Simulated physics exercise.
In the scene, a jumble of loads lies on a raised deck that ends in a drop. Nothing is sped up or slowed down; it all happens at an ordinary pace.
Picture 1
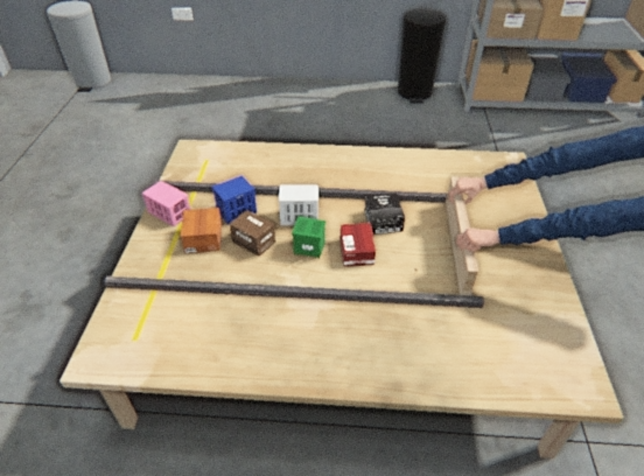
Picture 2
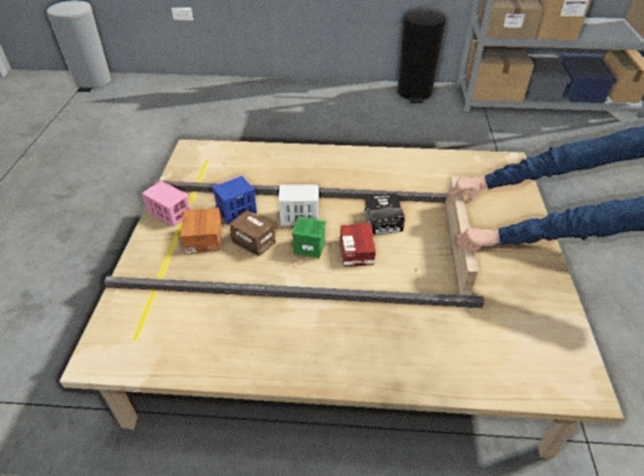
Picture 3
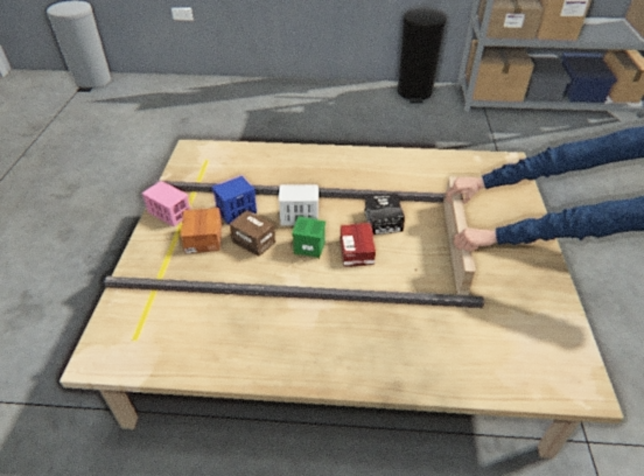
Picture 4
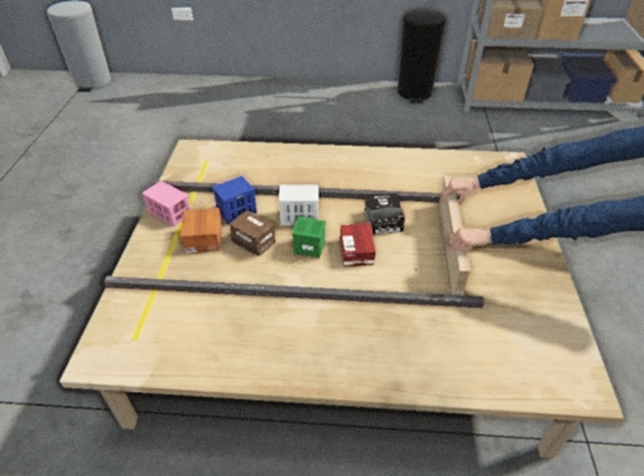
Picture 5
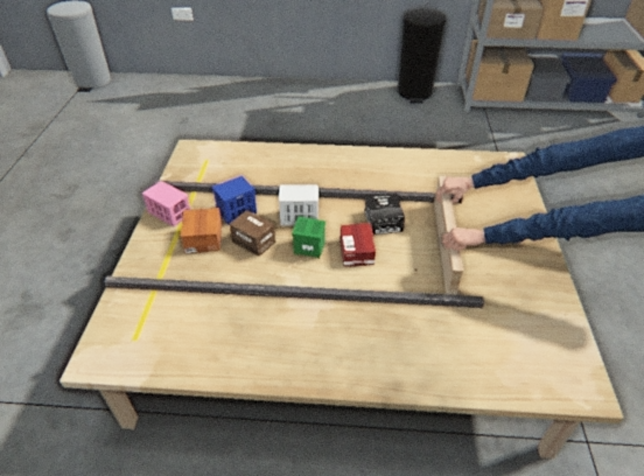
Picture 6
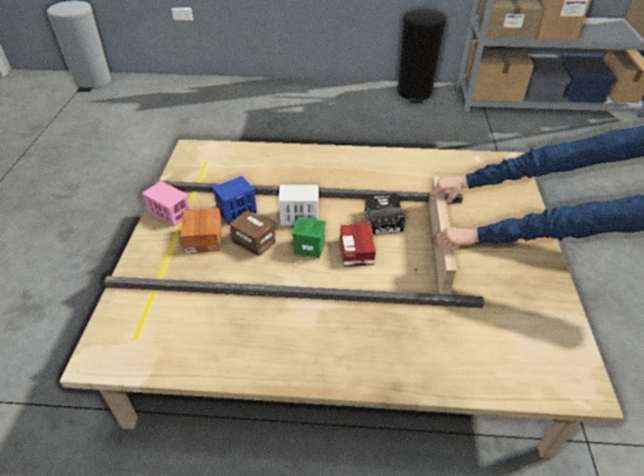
Two hands slid a wooden plank slightly to the left between two dark rails on a table, while the colourful little boxes and crates near the yellow tape stayed still, untouched by it.
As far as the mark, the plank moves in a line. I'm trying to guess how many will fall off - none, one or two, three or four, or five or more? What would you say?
I'd say five or more.
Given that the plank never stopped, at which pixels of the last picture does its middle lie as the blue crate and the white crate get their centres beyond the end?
First one: Around (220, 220). Other one: Around (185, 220).
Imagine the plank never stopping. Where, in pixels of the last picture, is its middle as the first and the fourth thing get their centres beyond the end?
Its middle is near (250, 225) and then near (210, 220).
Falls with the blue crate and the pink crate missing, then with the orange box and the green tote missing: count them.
The counts: 3 and 4.
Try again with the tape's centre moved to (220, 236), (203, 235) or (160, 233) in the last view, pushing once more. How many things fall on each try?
Going through them in order, you'd see 3, 4 and 6.
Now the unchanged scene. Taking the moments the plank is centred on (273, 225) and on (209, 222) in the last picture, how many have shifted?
One spot: 8. Other spot: 8.
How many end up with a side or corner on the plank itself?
2 in contact.
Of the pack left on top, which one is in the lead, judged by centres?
Foremost, the green tote.
Soon after, none off yet; pink crate at rest near (167, 204); orange box at rest near (202, 230); blue crate at rest near (235, 200).
In the end, the number that fall off is five or more; gone, white crate, brown box, blue crate, orange box and pink crate.
